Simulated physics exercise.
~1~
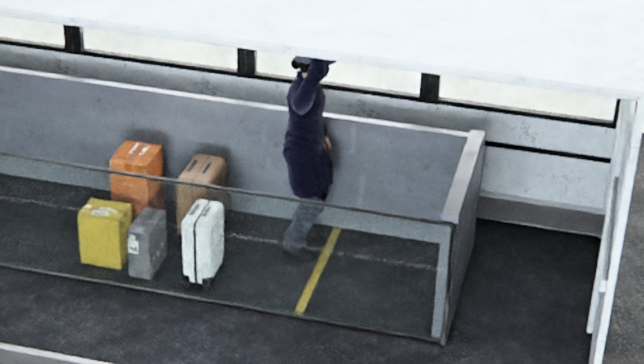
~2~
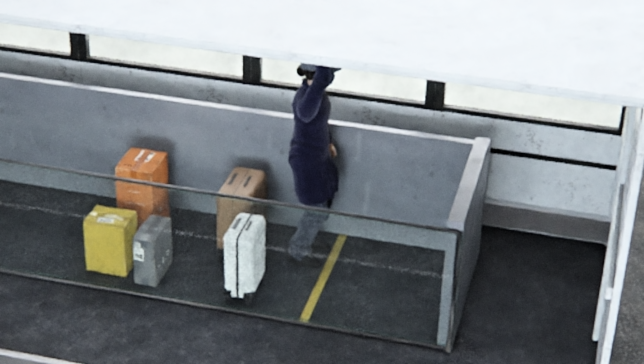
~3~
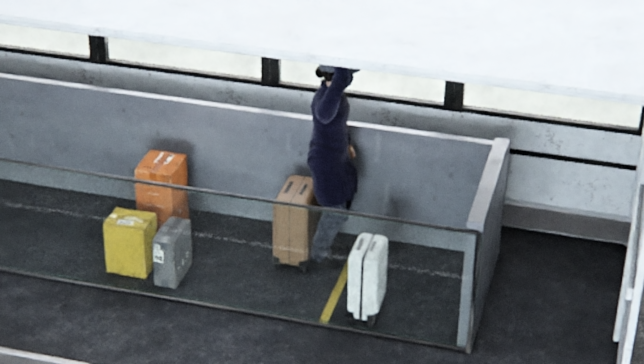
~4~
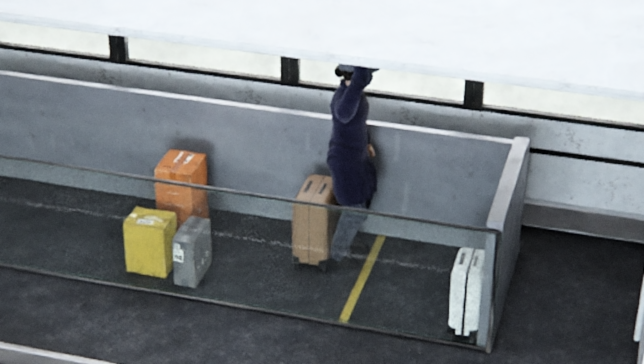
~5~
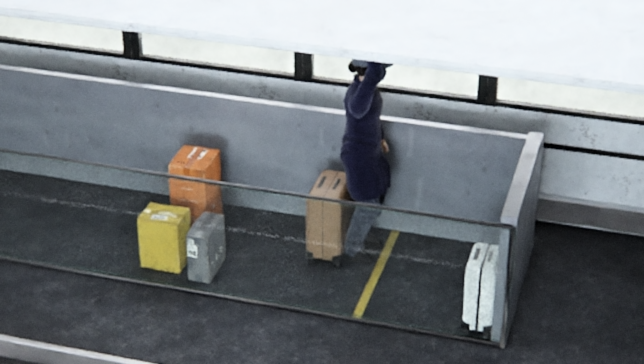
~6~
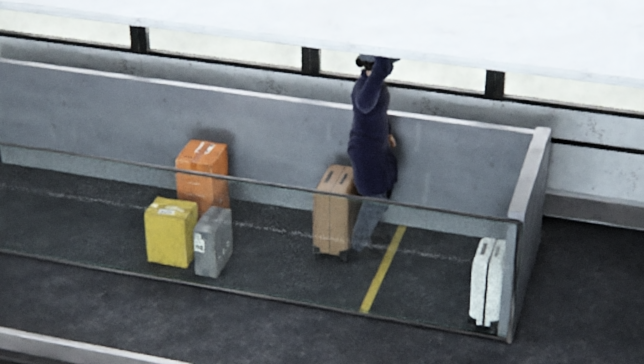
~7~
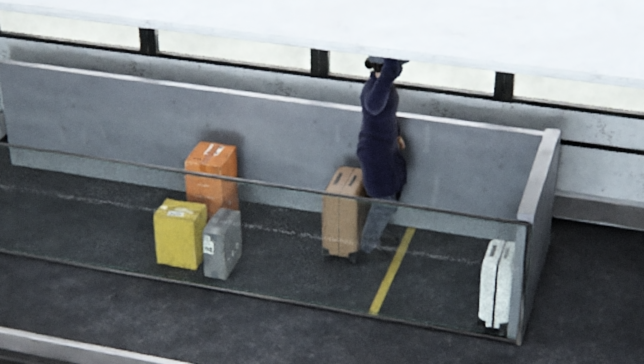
Passenger standing still as white and brown wheeled cases roll right, the white crossing the yellow line, the brown stopping short.
